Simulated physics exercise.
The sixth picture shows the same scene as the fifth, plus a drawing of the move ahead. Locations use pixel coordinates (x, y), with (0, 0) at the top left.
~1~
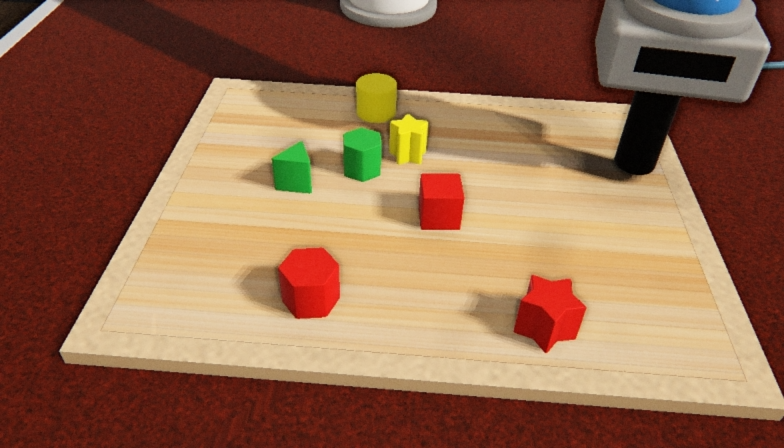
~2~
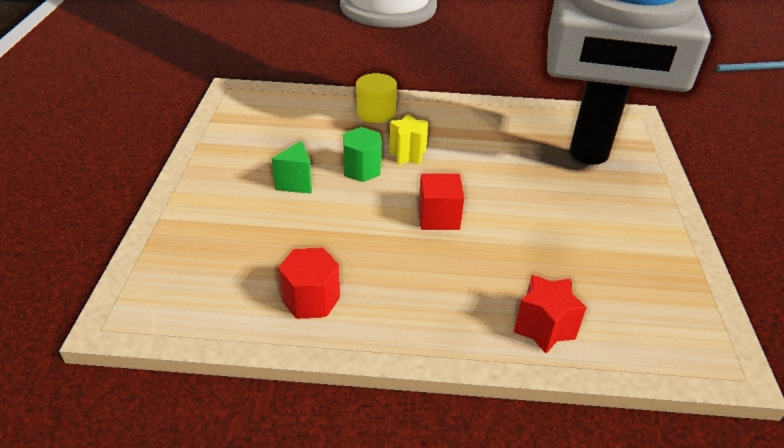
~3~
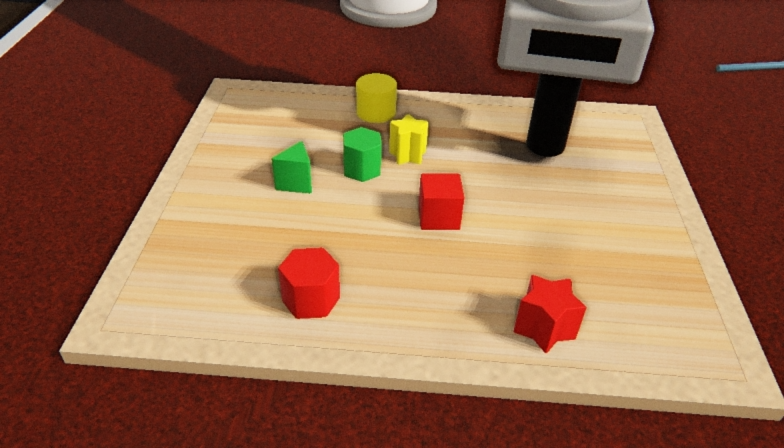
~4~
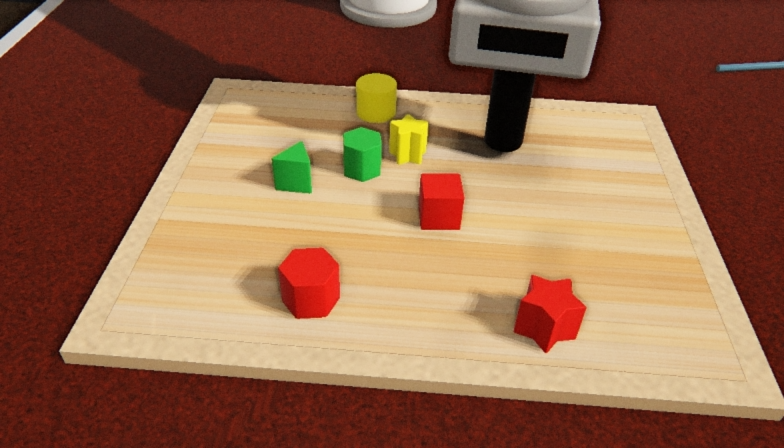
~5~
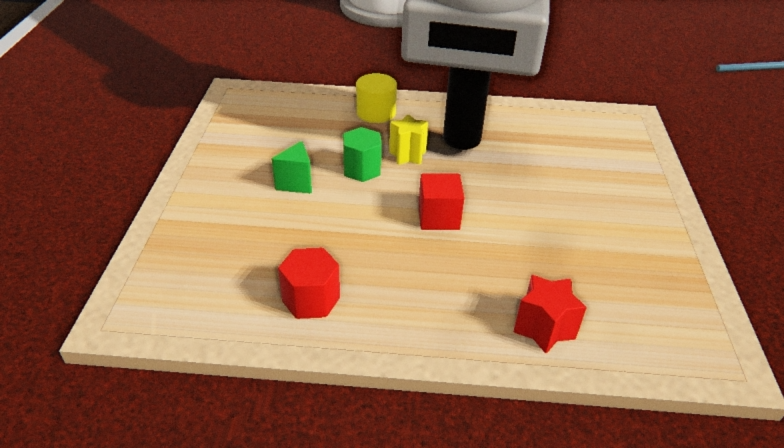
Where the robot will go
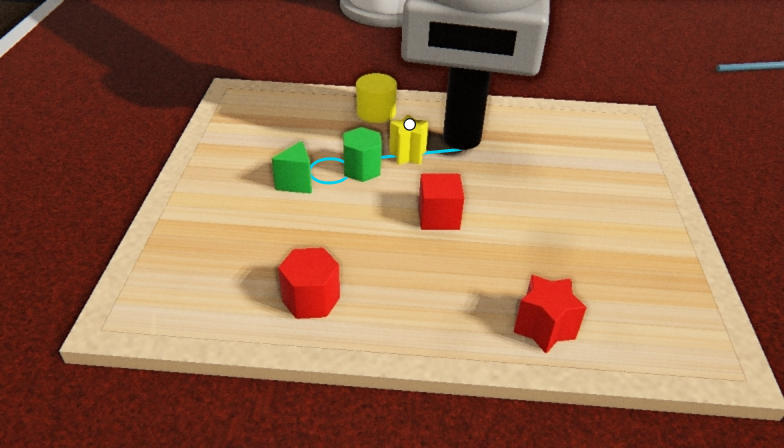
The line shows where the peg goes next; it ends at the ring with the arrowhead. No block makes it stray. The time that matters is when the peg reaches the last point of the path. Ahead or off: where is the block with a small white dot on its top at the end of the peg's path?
Answer: Still ahead.
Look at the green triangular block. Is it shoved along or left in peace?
That block will leave its spot.
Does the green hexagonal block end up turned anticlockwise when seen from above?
It seems so.
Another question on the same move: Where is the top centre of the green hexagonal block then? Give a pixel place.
In the picture, it is at (303, 160).
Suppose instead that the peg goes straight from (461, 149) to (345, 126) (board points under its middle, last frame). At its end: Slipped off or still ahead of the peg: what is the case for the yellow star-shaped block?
It is off to the side or behind.
The drawn path runs from (461, 149) over (395, 156) to (330, 171); the dot is on the yellow star-shaped block.
What follows on the original path. One third of the way, peg (417, 145); green hexagonal block (359, 140); yellow star-shaped block (385, 127), turned 25° anticlockwise.
Two thirds of the way, peg (371, 150); green triangular block (287, 156), turned 15° clockwise; green hexagonal block (321, 152), turned 50° anticlockwise; yellow star-shaped block (336, 131), turned 25° anticlockwise.
At the end, peg (329, 161); green triangular block (268, 162); green hexagonal block (303, 160), turned 85° anticlockwise; yellow round block not moved; yellow star-shaped block (294, 136).
